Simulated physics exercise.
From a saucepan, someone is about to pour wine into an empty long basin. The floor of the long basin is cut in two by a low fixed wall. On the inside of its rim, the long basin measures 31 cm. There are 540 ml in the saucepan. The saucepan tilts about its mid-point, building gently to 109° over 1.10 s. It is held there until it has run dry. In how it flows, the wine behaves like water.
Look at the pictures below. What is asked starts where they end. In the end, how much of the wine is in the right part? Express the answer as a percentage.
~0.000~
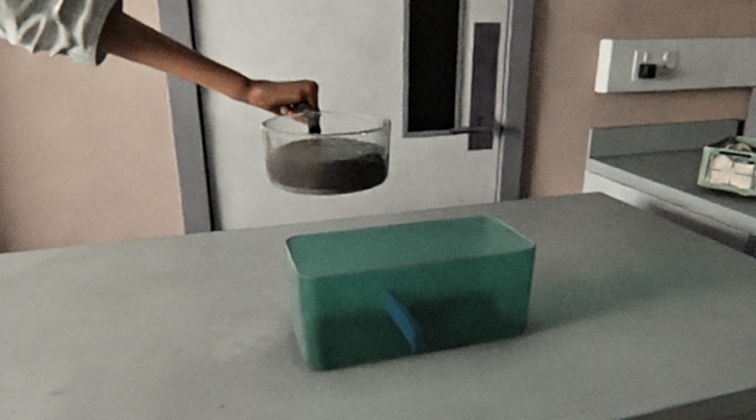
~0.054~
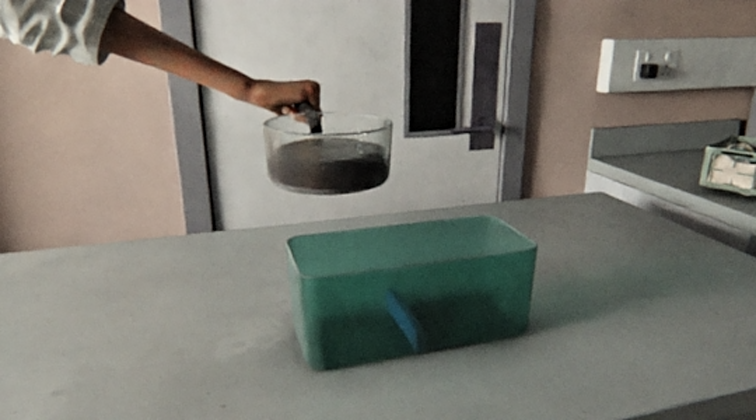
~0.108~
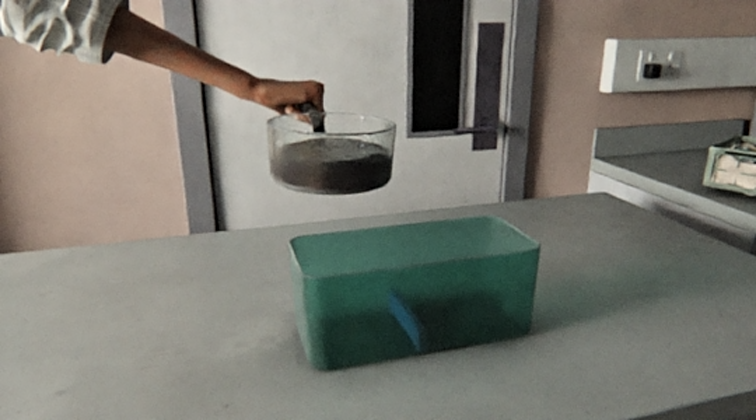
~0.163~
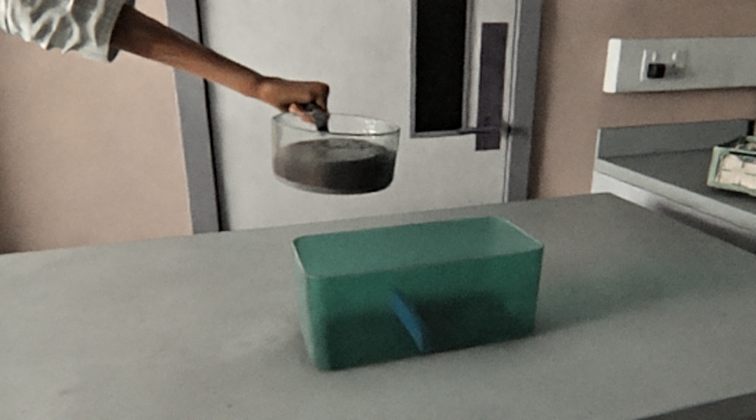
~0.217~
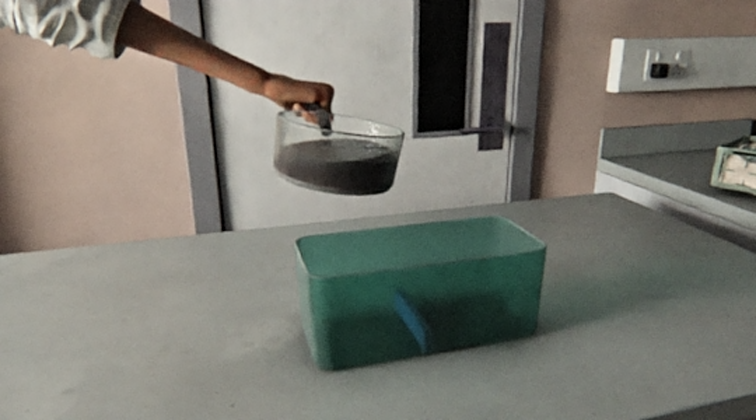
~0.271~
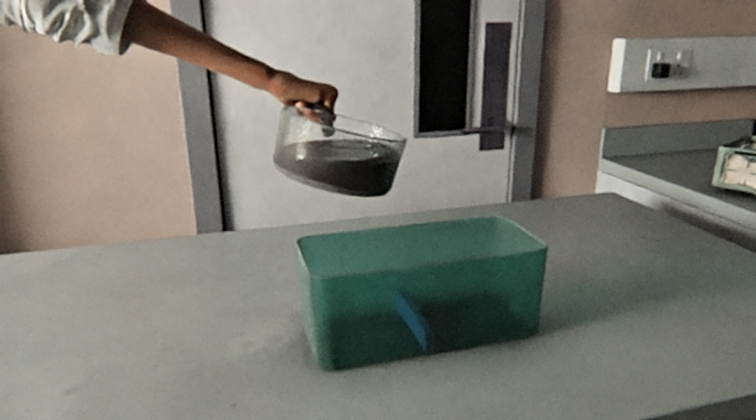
Roughly 66 percent is in the right part.
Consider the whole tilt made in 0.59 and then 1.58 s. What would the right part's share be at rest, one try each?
First 55, then 70 per cent.
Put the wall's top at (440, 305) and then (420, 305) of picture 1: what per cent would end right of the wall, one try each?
15 % and 45 %.
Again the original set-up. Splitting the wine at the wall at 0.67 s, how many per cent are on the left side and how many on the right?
Roughly 1 sits left and 12 sits right.
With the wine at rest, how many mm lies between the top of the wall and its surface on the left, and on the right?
On the left it's about 18 mm; on the right, about 12 mm.
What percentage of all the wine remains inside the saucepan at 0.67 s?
About 54 per cent.
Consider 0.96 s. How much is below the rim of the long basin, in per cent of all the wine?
Near 82 in a hundred.
After 0.67 s the tilt is 73° and 53 per cent is still to pour, 1 is left of the wall and 12 right of it.
After 0.96 s the tilt is 105° and 9 per cent is still to pour, 19 is left of the wall and 64 right of it.
After 1.27 s the tilt is 109° and 0 per cent is still to pour, 32 is left of the wall and 67 right of it.
After 1.60 s the tilt is 109° and 0 per cent is still to pour, 34 is left of the wall and 66 right of it.
In the end 34 per cent lies left of the wall, 66 right of it and 0 outside.
